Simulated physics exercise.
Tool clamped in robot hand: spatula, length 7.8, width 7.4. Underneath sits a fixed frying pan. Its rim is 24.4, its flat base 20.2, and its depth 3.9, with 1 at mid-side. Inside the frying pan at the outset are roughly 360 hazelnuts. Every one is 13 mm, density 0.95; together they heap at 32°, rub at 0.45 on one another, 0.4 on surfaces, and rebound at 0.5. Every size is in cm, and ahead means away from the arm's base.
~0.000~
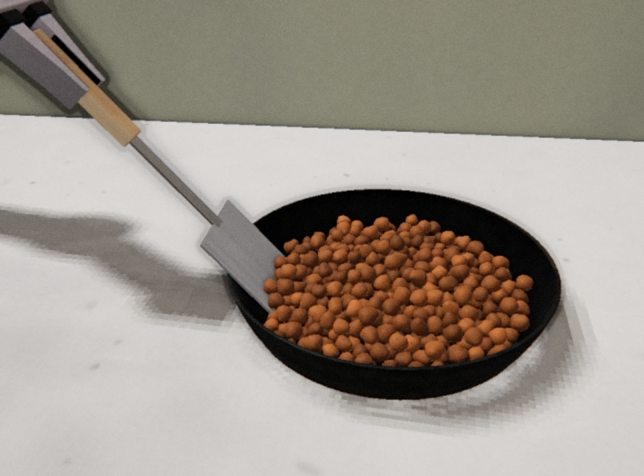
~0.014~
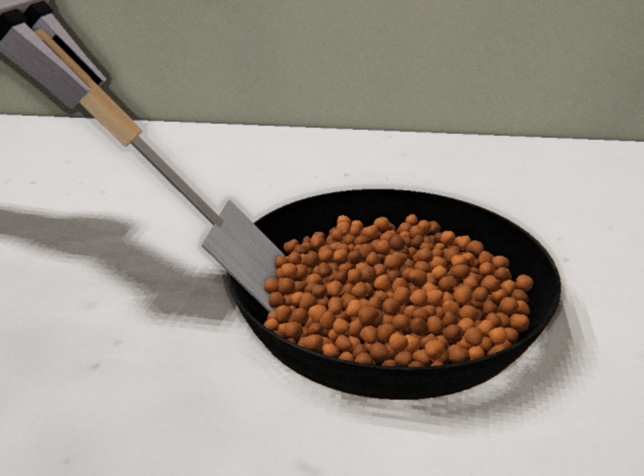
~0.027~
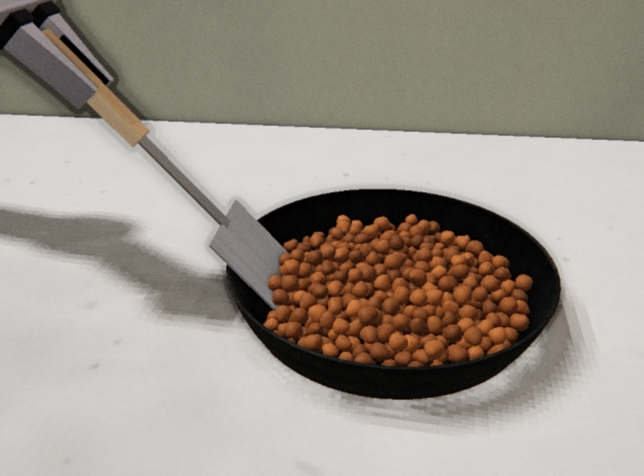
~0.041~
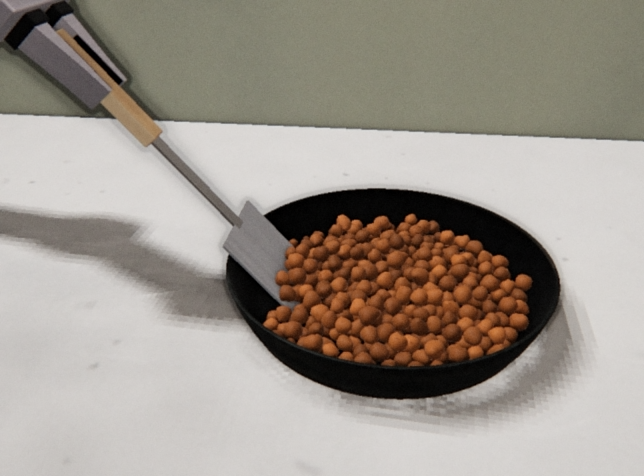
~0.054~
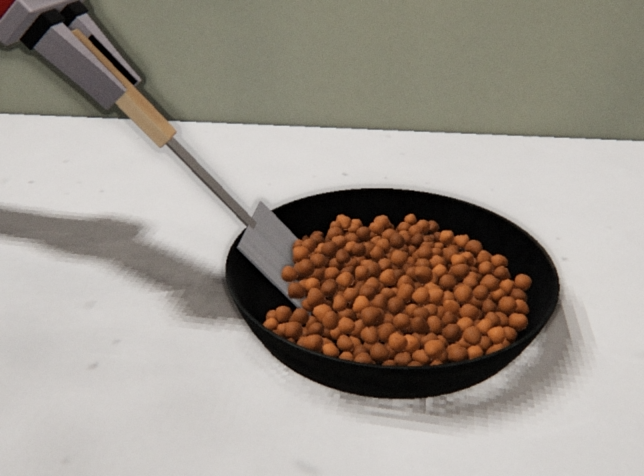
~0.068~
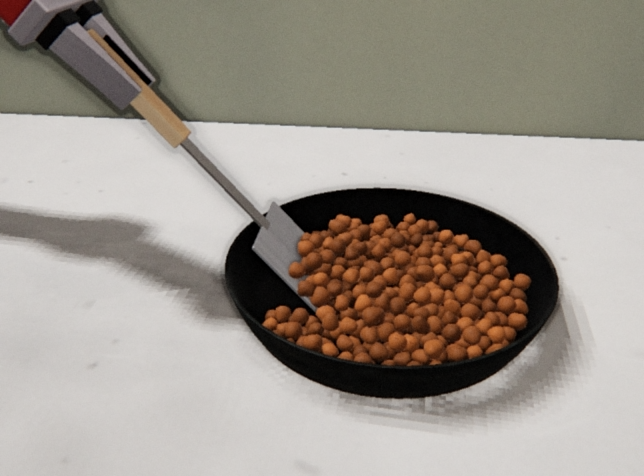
In the video, a robot arm holds a spatula at the left edge of a black frying pan heaped with round brown hazelnuts, then moves the blade a short way rightward, pushing the nuts along that side slightly inward.
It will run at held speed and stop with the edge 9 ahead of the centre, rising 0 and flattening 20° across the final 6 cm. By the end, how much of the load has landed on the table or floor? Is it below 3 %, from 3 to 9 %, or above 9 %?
From 3 to 9 %.
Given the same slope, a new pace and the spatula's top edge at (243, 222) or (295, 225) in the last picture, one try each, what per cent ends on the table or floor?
That comes to about 0 and about 15 percent, in that order.
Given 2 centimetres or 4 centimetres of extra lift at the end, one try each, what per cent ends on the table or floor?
Near 15 and 25 percent respectively.
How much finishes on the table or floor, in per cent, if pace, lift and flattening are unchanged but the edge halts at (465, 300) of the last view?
0 %, roughly.
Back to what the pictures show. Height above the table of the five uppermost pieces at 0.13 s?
6 cm or so.
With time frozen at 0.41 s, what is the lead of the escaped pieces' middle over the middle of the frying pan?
Some 14 centimetres ahead.
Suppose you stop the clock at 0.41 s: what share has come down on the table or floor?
Close to 4 per cent of the load.
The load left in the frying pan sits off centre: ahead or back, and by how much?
Ahead of centre, near 3.5 centimetres.
After 0.13 s, sloping 49°, highest piece 7 above the table; 364 in the frying pan.
After 0.18 s, sloping 42°, highest piece 7 above the table; 364 in the frying pan.
After 0.41 s, sloping 29°, highest piece 6 above the table; 344 in the frying pan, 14 on the table or floor, 6 on the blade or in flight.
After 1.46 s, sloping 29°, highest piece 5 above the table; 344 in the frying pan, 20 on the table or floor.
In the end, 344 in the frying pan, 20 on the table or floor. That is 5 % on the table or floor.
